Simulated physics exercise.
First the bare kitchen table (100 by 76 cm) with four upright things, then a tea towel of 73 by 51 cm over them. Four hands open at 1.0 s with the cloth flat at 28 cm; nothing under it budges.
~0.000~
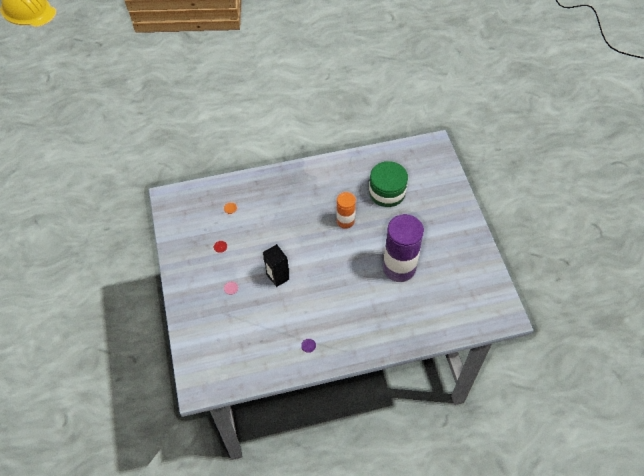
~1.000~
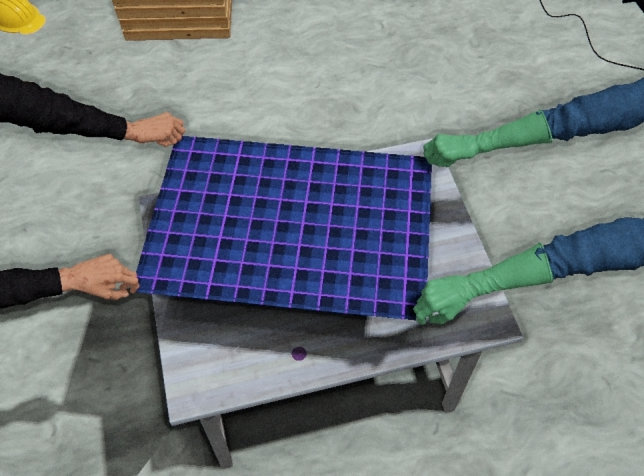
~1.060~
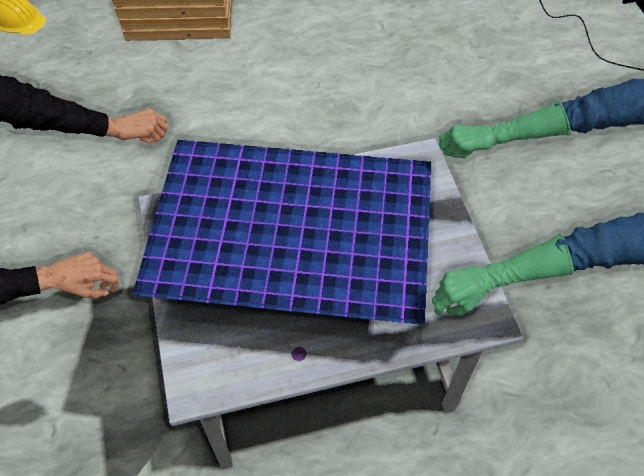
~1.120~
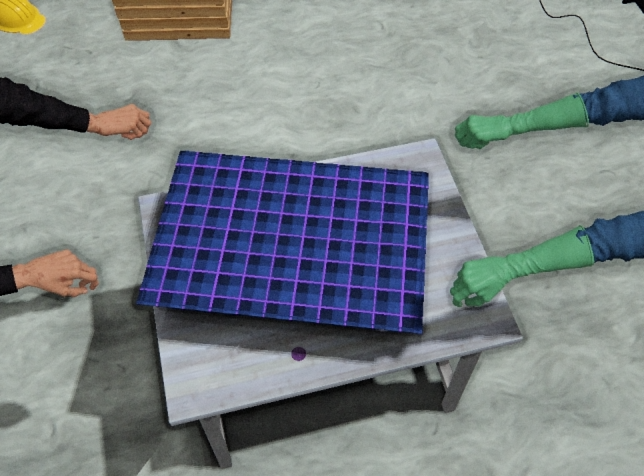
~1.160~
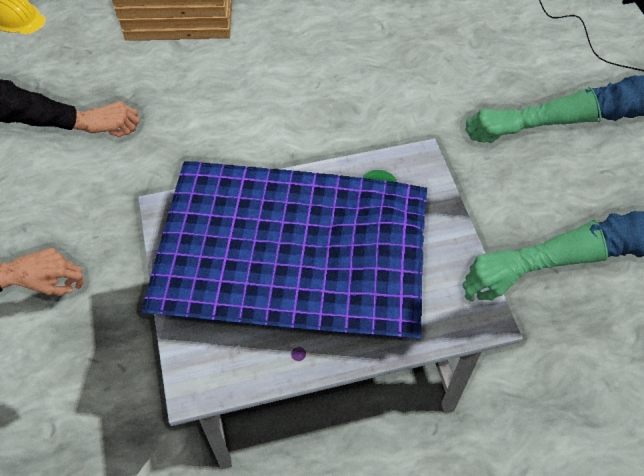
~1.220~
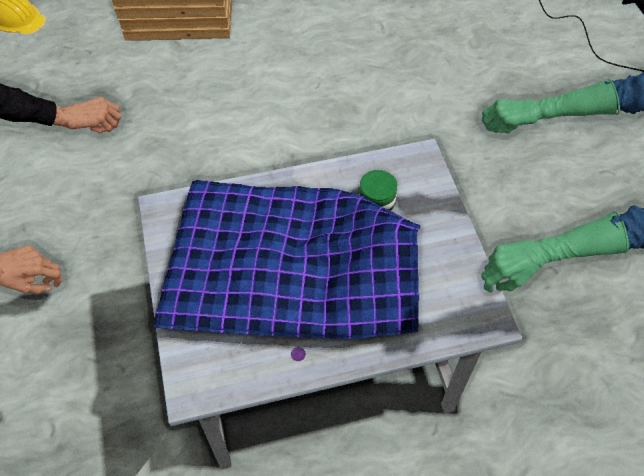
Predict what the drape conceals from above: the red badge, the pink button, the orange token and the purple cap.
Result: Red badge gets covered, pink button vanishes under it, orange token gets covered, purple cap remains in the open.
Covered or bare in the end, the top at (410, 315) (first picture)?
It is bare.
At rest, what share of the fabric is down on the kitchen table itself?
About 20 per cent.
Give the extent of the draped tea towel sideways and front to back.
Some 70 cm across and 52 cm deep.
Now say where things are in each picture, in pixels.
Shows, red badge (220, 246); pink button (231, 288); orange token (230, 208); purple cap (309, 345); orange canister (346, 199), 12 cm tall; black box (275, 254), 13 cm tall; green canister (389, 176), 9 cm tall; purple canister (406, 229), 21 cm tall, in the first picture.
Shows, tea towel corners (131, 291) (177, 136) (432, 158) (425, 321); highest point 28 cm, lowest 28 cm, in the second picture.
Shows, tea towel corners (132, 295) (178, 140); highest point 26 cm, lowest 26 cm, in the third picture.
Shows, tea towel corners (137, 304) (181, 151); highest point 22 cm, lowest 21 cm, in the fourth picture.
Shows, tea towel corners (142, 313) (184, 162); highest point 23 cm, lowest 16 cm, in the fifth picture.
Shows, tea towel corners (154, 328) (193, 181) (418, 230) (418, 331); highest point 25 cm, lowest 6 cm, in the sixth picture.
At 1.4 s, 20 % of it is down, spanning 71 by 53 cm, above orange token, red badge, pink button.
At 1.6 s, 20 % of it is down, spanning 75 by 53 cm, above orange token, red badge, pink button.
At 1.7 s, 20 % of it is down, spanning 71 by 53 cm, above orange token, red badge, pink button.
At 1.9 s, 20 % of it is down, spanning 72 by 53 cm, above orange token, red badge, pink button.
At 2.7 s, 20 % of it is down, spanning 71 by 53 cm, above orange token, red badge, pink button.
